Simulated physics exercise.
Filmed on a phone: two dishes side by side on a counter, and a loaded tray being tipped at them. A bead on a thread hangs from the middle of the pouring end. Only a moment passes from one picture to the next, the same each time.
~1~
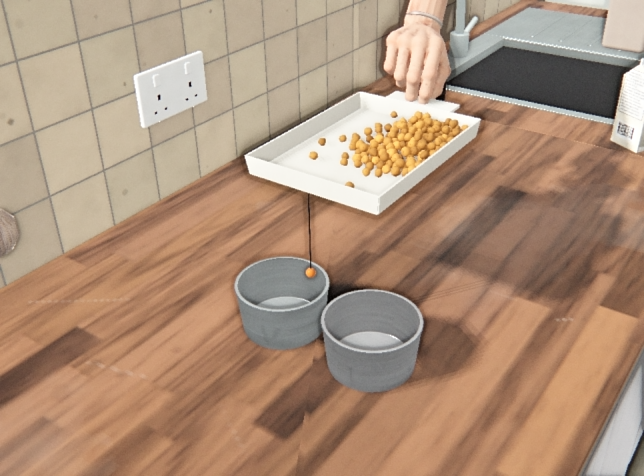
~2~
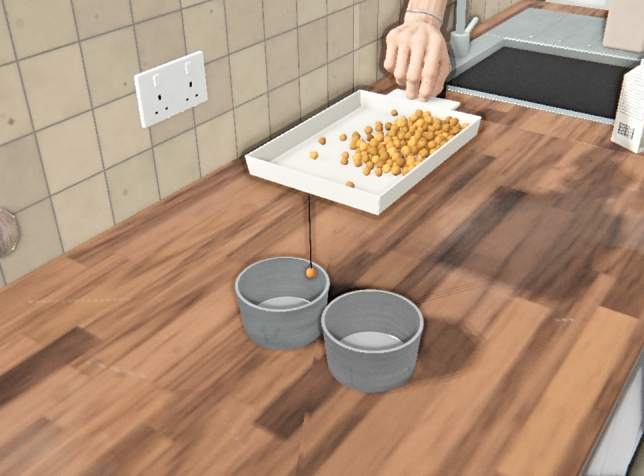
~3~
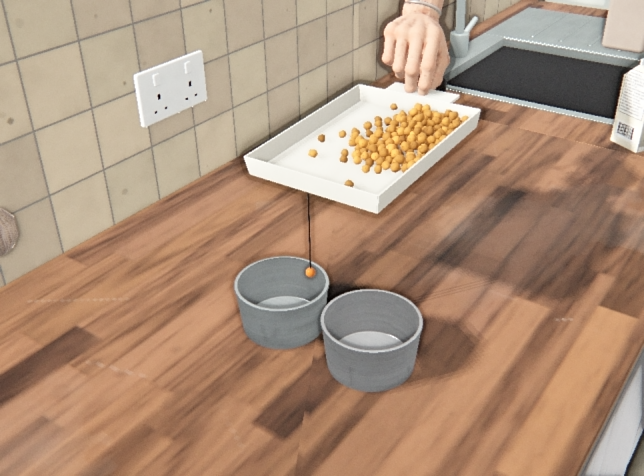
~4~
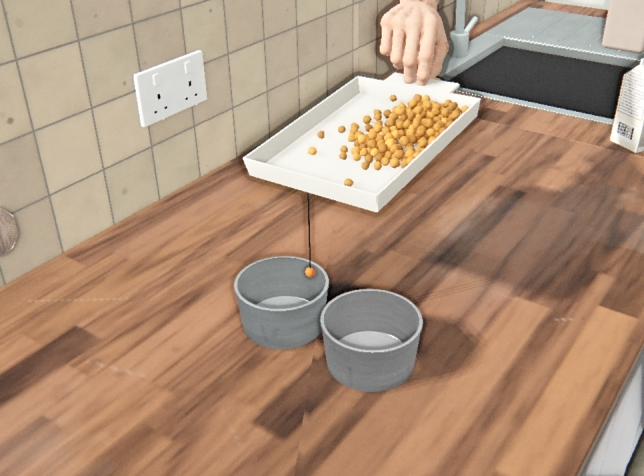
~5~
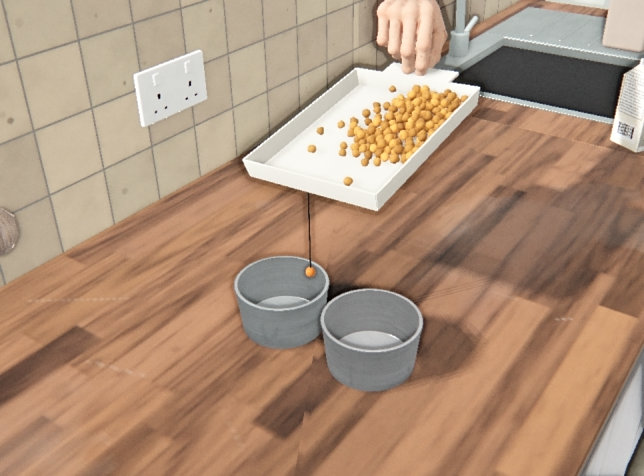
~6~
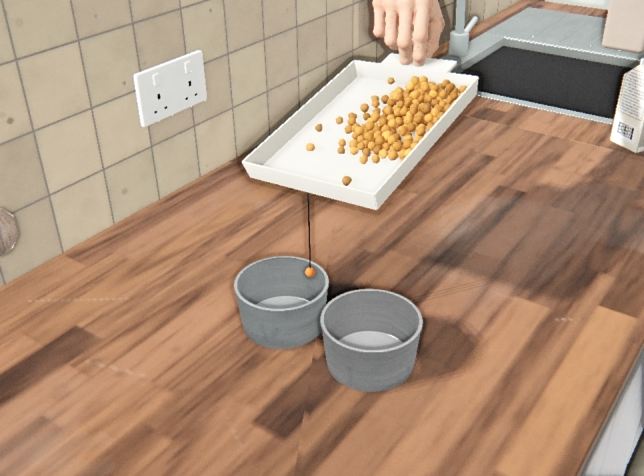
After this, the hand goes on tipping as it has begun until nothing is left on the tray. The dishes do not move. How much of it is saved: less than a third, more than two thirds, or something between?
Caught overall: From one third to two thirds.
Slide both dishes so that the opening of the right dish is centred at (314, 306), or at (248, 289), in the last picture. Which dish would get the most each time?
In turn: The left one; the right dish.
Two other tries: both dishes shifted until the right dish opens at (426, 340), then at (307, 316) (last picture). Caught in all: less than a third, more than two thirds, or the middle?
One: Under a third. Two: Above two thirds.
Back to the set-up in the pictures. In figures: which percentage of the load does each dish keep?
The left dish has 50 per cent, the right dish has 0.
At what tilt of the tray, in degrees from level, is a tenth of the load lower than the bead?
At some 100 degrees.
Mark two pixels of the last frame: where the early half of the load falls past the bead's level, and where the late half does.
Early half (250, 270), late half (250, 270).
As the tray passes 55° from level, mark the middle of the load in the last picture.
Near (307, 151).
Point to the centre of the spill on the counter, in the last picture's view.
Near (192, 337).
Soon after the last picture, tray tipped steeply; nearly all on the tray; a stray few in the left dish; a stray few outside both; a stray few in the air.
A little later, tray tipped right over; nearly all on the tray; a stray few in the left dish; a stray few outside both; a stray few in the air.
Later still, tray tipped past a quarter turn; about half in the left dish; about half outside both.
At rest, tray tipped past a quarter turn; none in the right dish; about half in the left dish; about half outside both.
